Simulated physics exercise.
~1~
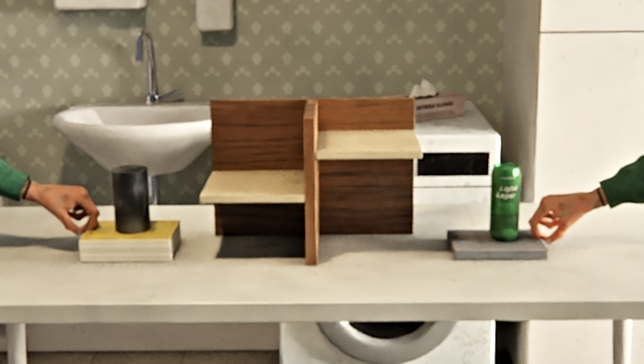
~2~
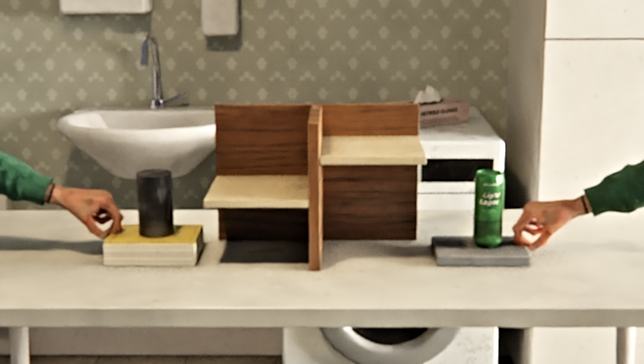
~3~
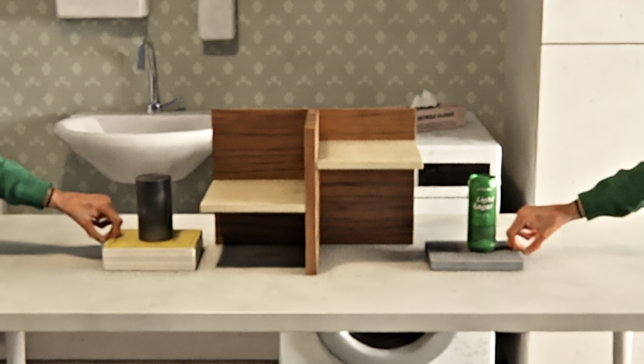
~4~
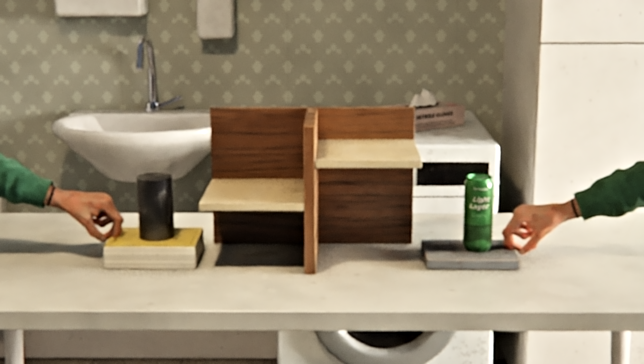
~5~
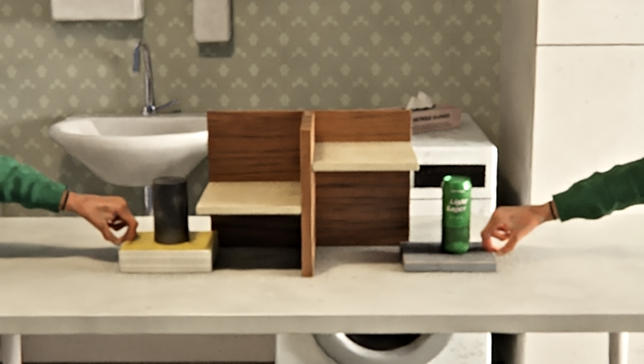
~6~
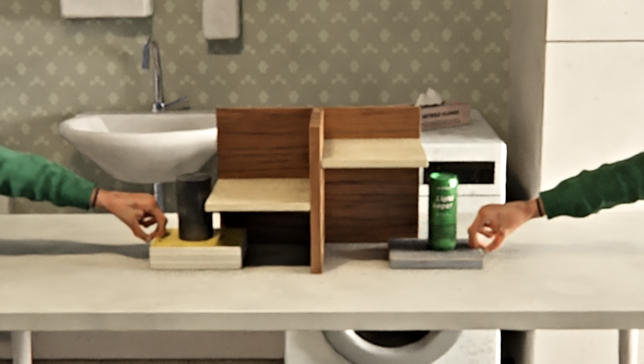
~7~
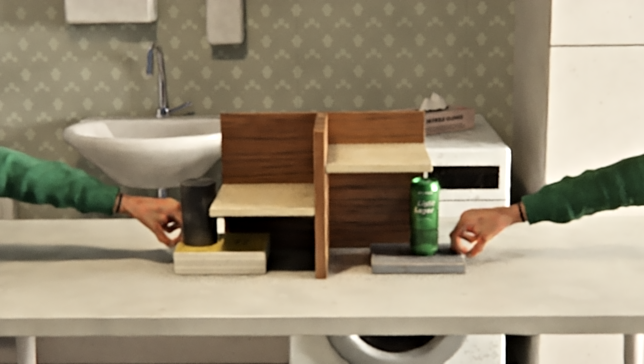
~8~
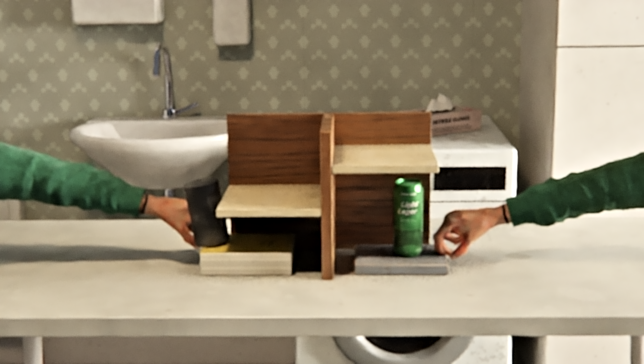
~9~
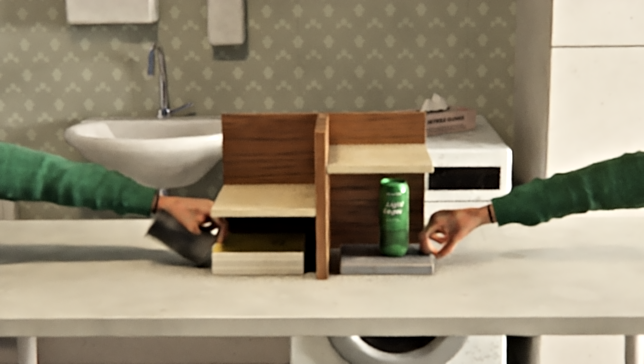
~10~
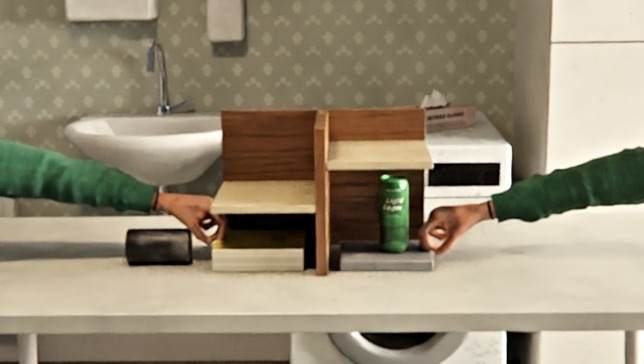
A yellow book carrying a black candle and a grey board carrying a green can were pushed by two hands under low wooden shelves; the candle caught the left shelf, tipped backward and ended on its side, while the can slid in upright.
